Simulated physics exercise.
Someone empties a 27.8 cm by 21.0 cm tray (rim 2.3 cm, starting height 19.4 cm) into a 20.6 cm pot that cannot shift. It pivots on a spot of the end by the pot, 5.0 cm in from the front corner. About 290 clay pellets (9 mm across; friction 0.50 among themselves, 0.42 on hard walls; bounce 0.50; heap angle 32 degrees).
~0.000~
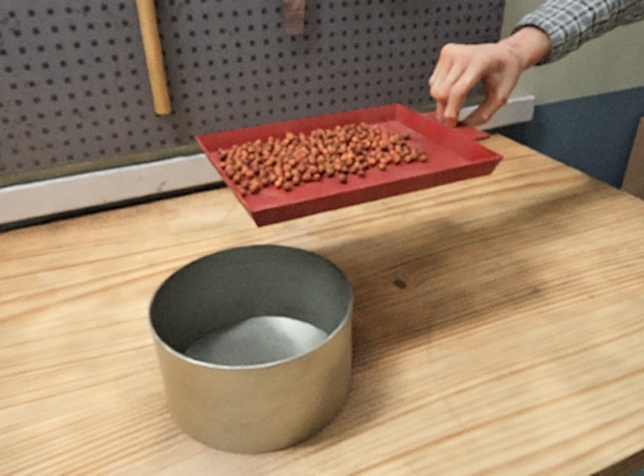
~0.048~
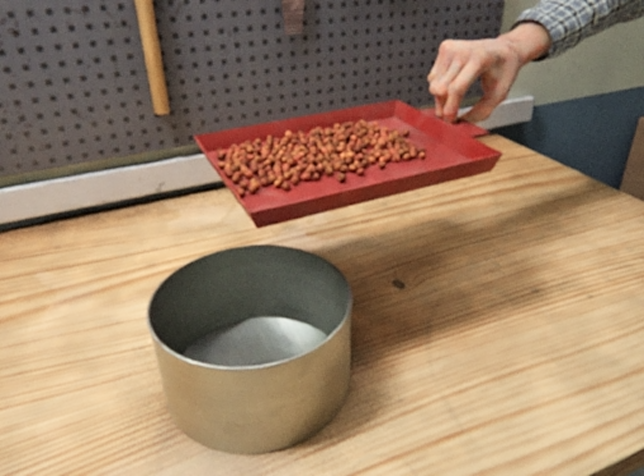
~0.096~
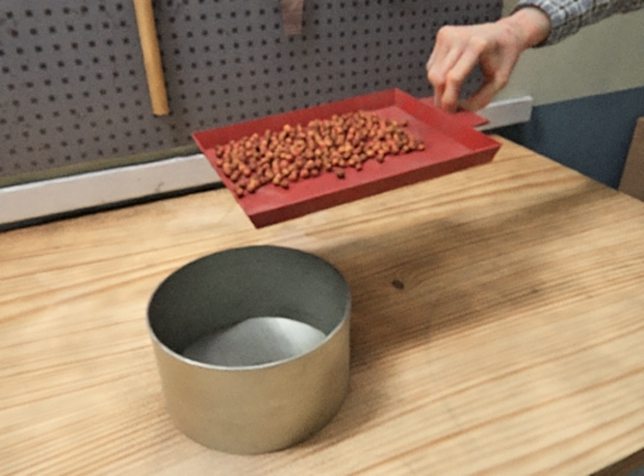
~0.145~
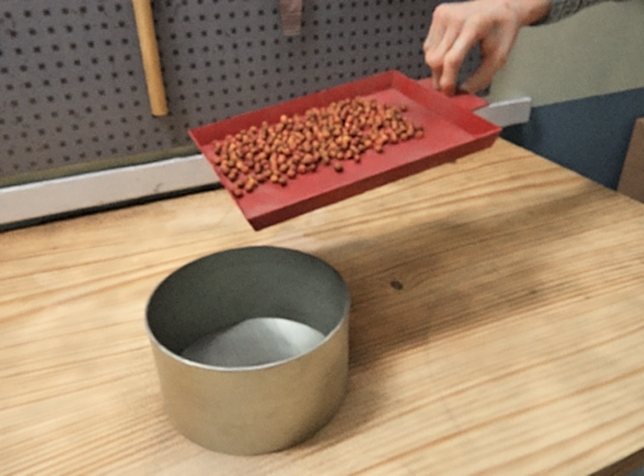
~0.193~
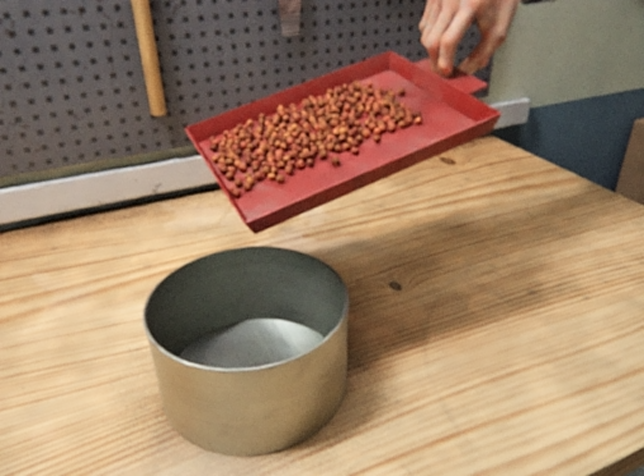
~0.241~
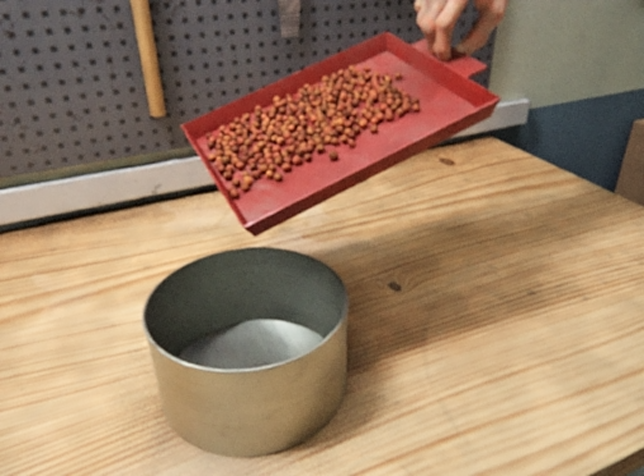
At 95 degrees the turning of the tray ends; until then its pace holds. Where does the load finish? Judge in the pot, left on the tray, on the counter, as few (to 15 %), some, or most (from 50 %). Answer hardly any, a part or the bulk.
Pot the bulk, tray hardly any, counter hardly any.
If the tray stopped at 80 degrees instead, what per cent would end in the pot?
It would be near 90 per cent.
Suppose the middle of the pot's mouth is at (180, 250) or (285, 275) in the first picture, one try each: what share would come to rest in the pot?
Some 30 and 70 per cent.
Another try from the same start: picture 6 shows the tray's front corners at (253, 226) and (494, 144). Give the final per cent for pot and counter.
Pot 85, counter 15.
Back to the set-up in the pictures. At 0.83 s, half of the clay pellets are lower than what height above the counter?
About 20 cm.
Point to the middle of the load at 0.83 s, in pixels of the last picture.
At about (221, 219).
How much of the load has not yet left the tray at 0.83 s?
About 65 per cent.
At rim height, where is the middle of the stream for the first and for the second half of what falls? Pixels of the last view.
At about (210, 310), then at (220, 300).
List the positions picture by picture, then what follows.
Tray tilt 0 degrees, front corners at (257, 206) and (494, 155); middle of the pieces at (326, 153); pot at (252, 296), in the first picture.
Tray tilt 1 degrees, front corners at (256, 207) and (493, 152); middle of the pieces at (325, 152), in the second picture.
Tray tilt 4 degrees, front corners at (254, 209) and (493, 143), lowest corner left front; middle of the pieces at (323, 146), in the third picture.
Tray tilt 9 degrees, front corners at (251, 212) and (492, 128), lowest corner left front; middle of the pieces at (321, 137), in the fourth picture.
Tray tilt 14 degrees, front corners at (249, 216) and (491, 113), lowest corner left front; middle of the pieces at (318, 128), in the fifth picture.
Tray tilt 19 degrees, front corners at (248, 219) and (490, 98), lowest corner left front; middle of the pieces at (315, 119); pot at (247, 299). Its pace works out near 105 degrees a second, in the sixth picture.
After 0.60 s, tilt 56 degrees; the tray holds 100 %, the pot 0 %.
Then, at 0.83 s, tilt 80 degrees; the tray holds 65 %, the pot 20 %.
After 1.18 s, tilt 95 degrees; the tray holds 0 %, the pot 90 %.
By 1.9 s all is still; pot 95 %, tray 0 %, counter 5 %.
